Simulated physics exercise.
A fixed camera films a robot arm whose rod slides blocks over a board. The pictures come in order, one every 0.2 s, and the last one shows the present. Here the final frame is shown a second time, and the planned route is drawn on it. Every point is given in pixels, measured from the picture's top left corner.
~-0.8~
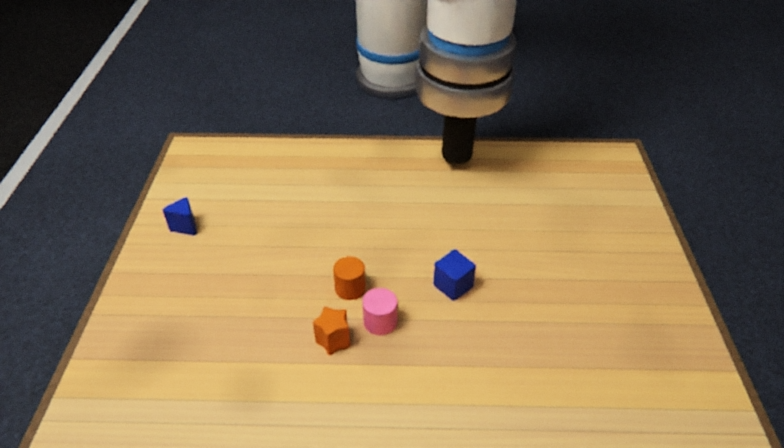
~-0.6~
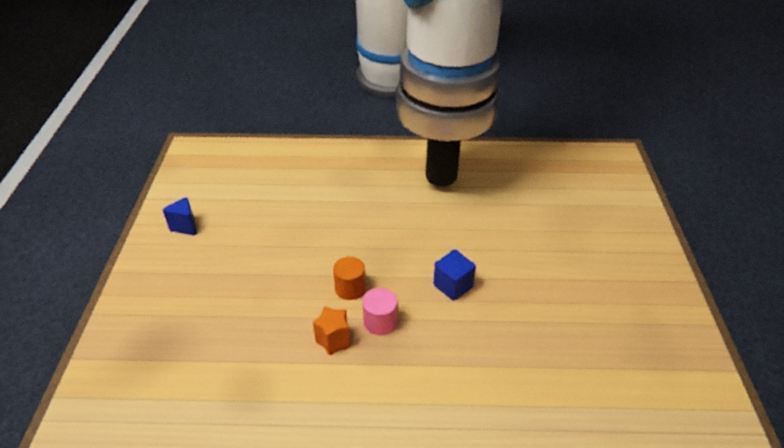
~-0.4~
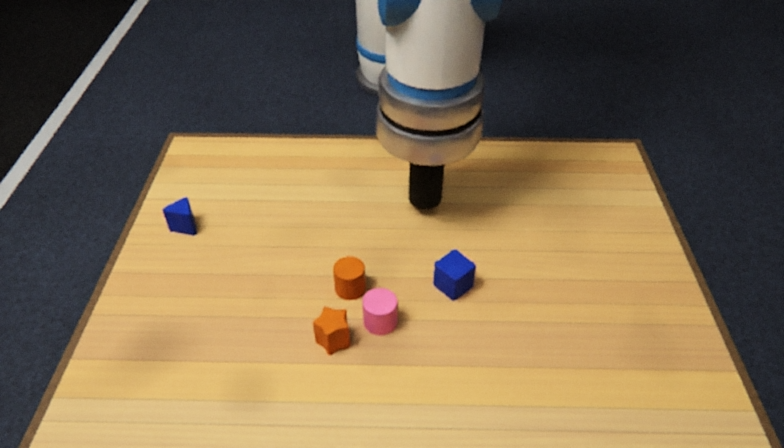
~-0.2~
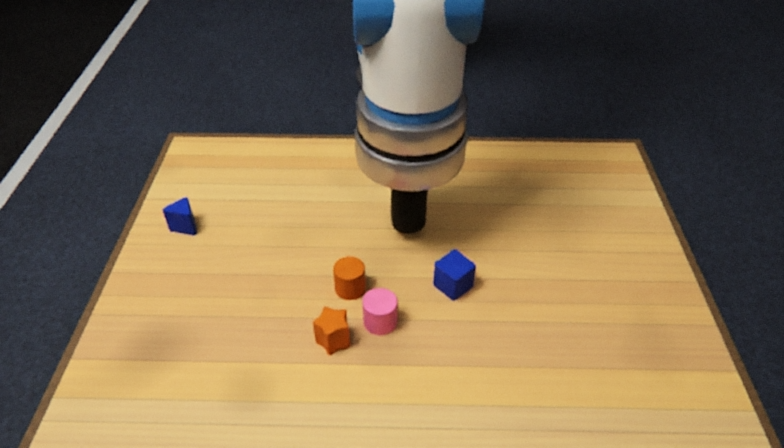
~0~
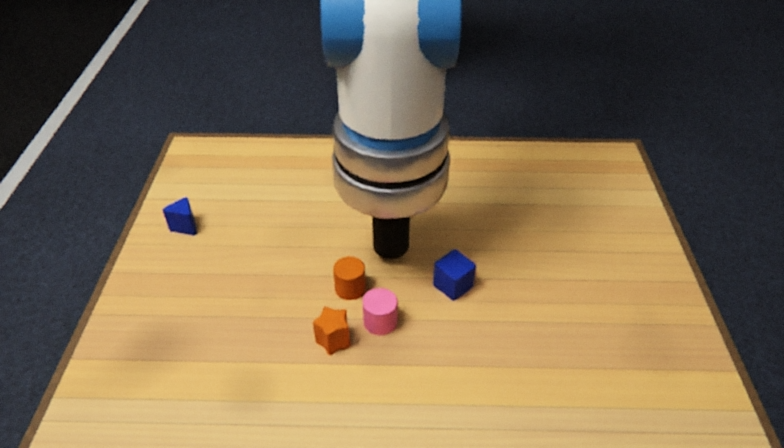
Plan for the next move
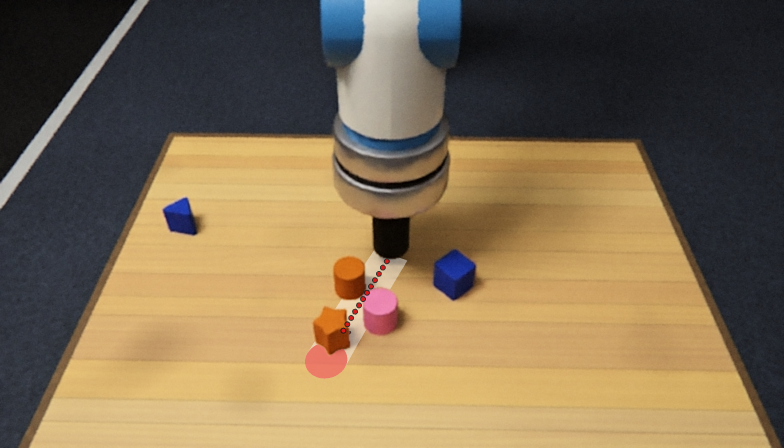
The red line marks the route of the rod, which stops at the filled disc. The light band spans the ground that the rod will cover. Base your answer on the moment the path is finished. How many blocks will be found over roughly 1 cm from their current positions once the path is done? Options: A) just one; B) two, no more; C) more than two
I'll go with C - more than two.
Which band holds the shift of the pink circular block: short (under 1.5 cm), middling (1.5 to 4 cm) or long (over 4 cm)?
Range: 1.5 to 4 cm.
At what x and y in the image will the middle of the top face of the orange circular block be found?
I'd place it at (314, 290), taking the centre of its top.
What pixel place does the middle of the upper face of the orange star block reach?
The spot you're after is about (299, 365) in the image.
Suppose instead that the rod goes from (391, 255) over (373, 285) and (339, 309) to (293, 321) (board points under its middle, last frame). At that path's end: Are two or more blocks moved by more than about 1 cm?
That would be a no.
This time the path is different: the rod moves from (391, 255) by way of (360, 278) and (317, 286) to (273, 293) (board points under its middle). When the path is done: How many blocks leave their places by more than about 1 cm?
It displaces one.
The line goes in a line from (391, 255) to (326, 360).
The first path, step by step. One third of the way, rod (371, 279); orange circular block (337, 276).
Two thirds of the way, rod (349, 313); orange star block (326, 326); orange circular block (314, 290); pink circular block (380, 316).
At the end, rod (325, 353); orange star block (299, 365), turned 25° clockwise; orange circular block (314, 290); pink circular block (380, 317); blue square piece unmoved.
